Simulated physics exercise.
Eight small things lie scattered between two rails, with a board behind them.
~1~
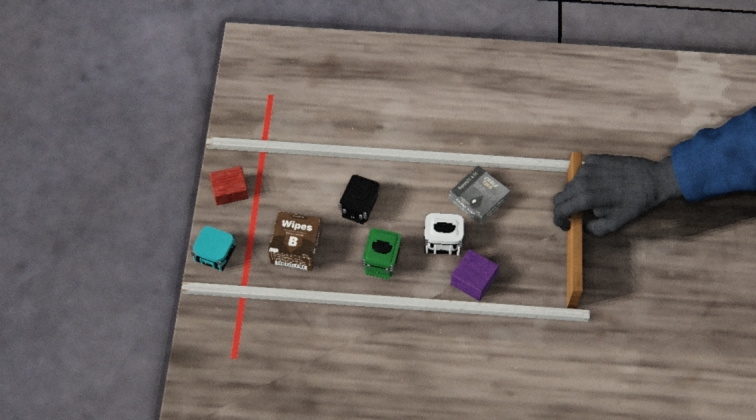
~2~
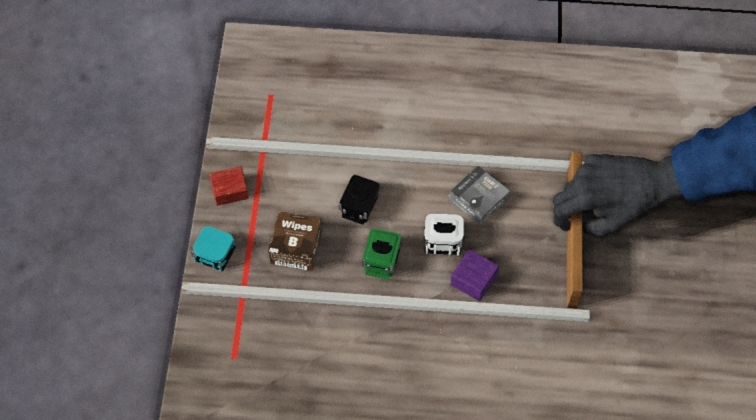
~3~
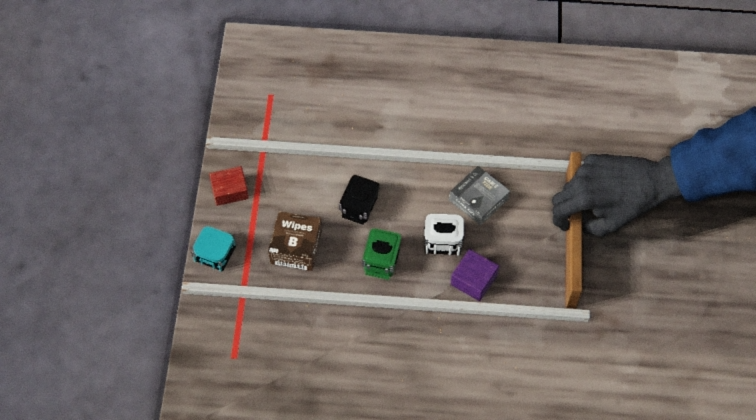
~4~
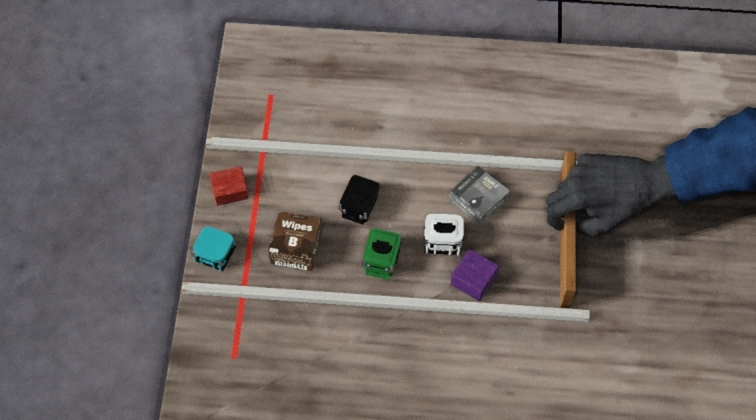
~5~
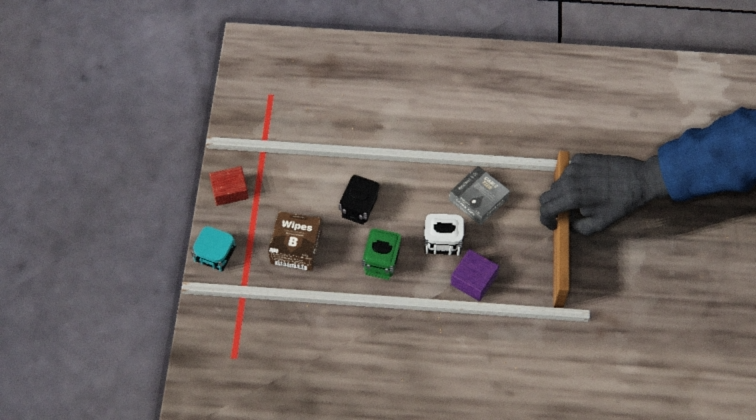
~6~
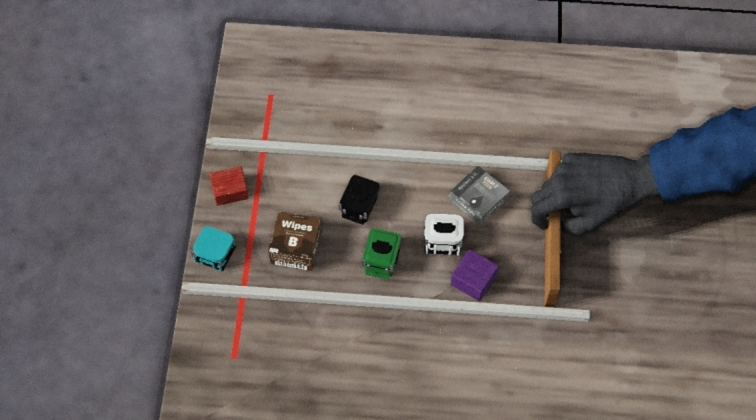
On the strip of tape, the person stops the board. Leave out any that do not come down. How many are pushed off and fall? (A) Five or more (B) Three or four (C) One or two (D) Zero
B.
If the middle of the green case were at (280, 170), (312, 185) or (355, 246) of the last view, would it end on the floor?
Well, in turn it sits tight; it does not stay; it sits tight.
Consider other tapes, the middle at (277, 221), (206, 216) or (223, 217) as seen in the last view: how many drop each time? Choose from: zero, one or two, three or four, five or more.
So in that order I'd say either three or four; at least five; at least five.
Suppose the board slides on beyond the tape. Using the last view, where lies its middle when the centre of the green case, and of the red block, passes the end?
For the green case, about (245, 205); for the red block, about (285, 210).
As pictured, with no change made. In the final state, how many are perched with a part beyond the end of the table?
Count of overhanging things: 2.
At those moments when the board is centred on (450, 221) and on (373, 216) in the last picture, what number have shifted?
First 3, then 6.
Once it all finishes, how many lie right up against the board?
3.
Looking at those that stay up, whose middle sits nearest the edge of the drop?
Closest in the end is the black case.
A little later, none off yet; turquoise case at rest near (214, 249); red block at rest near (229, 186); brown box at rest near (295, 241).
When it is over, the number that fall off is three or four; down, brown box, red block and turquoise case.
